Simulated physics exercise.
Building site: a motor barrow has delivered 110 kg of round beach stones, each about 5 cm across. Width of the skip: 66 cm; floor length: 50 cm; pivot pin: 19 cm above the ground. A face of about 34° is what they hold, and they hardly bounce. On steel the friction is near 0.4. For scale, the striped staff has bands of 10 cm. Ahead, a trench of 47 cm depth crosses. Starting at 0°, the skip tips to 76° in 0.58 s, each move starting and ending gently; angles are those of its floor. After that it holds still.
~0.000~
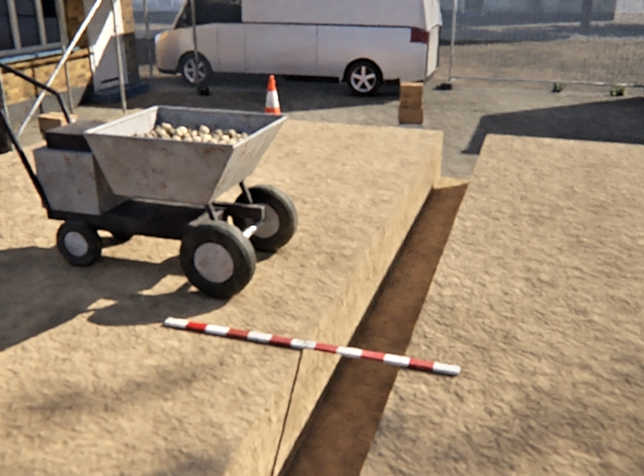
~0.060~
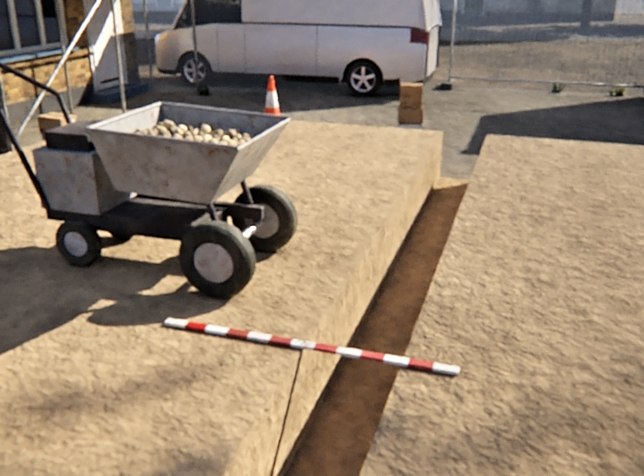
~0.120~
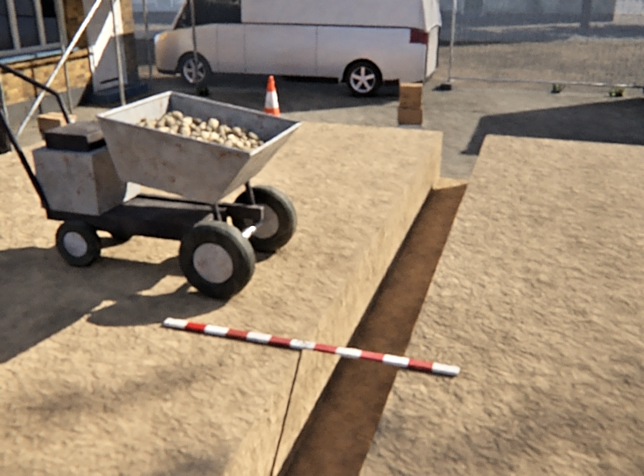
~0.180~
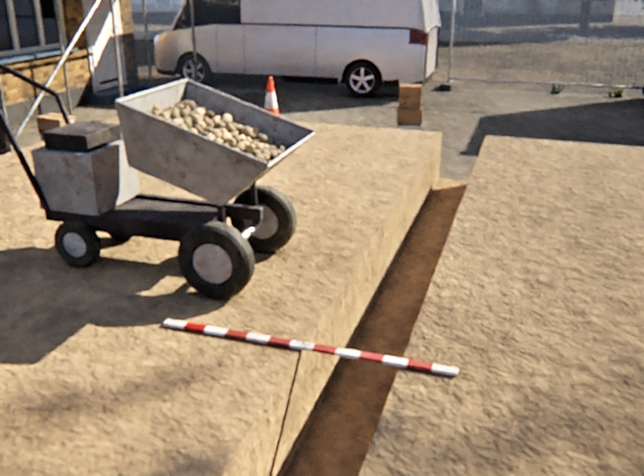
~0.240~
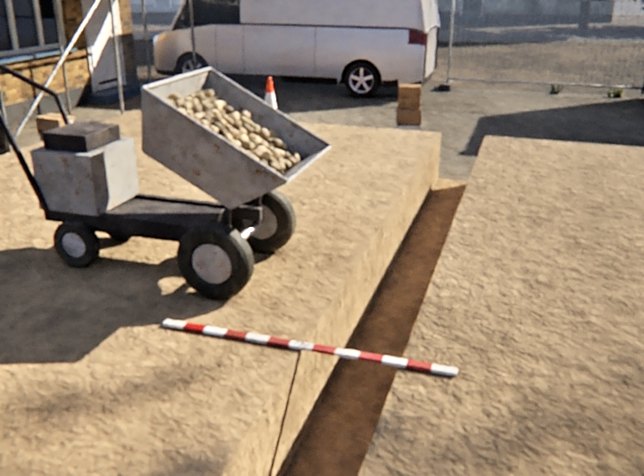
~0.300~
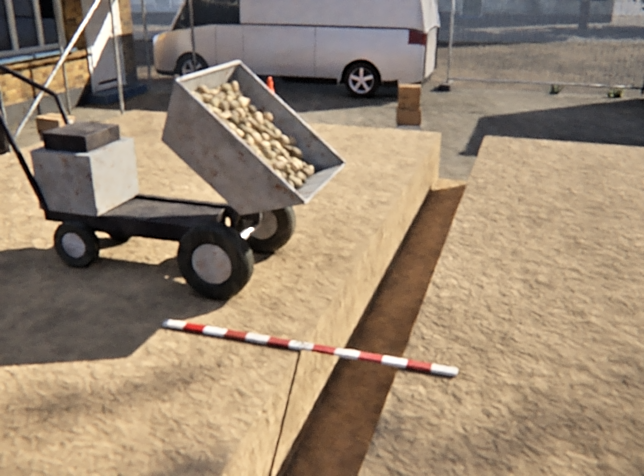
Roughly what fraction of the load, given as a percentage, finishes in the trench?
Some 75 per cent of the stones.
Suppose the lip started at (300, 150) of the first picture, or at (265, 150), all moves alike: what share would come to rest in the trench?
First place roughly 15%, second roughly 40%.
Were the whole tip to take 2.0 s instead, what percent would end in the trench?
It'd be some 100 per cent.
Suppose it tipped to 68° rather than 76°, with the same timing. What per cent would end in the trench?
Roughly 75 percent.
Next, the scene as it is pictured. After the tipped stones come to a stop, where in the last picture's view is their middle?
Somewhere near pixel (399, 366).
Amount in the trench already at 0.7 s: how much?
Some 40 per cent.
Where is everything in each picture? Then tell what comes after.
In the first frame, the skip is at 0°, its lip at (234, 147); the top of the load is at (195, 135).
In the second frame, the skip is at 2°, its lip at (239, 149); the top of the load is at (189, 132); the stones move at 0.5 m/s on average.
The third frame shows lip at (251, 154), floor tilted 8°, highest stones at (170, 122); the stones move at 1.1 m/s on average.
The fourth frame shows lip at (268, 165), floor tilted 17°, highest stones at (179, 110); the stones move at 1.5 m/s on average.
The fifth frame shows lip at (287, 182), floor tilted 28°, highest stones at (195, 99); the stones move at 1.7 m/s on average.
In the sixth frame, the skip is at 40°, its lip at (305, 203); the top of the load is at (220, 92); the stones move at 1.8 m/s on average.
After 0.4 s the floor is at 63°; 100 % in the skip; the foremost stones are at (328, 221).
After 0.7 s the floor is at 76°; 58 % in the skip, 42 % in the trench; the foremost stones are at (419, 299).
After 1.0 s the floor is at 76°; 8 % in the skip, 66 % in the trench, 25 % past the trench; the foremost stones are past the picture's edge.
After 3.0 s the floor is at 76°; 0 % in the skip, 75 % in the trench, 25 % past the trench; the foremost stones are past the picture's edge.
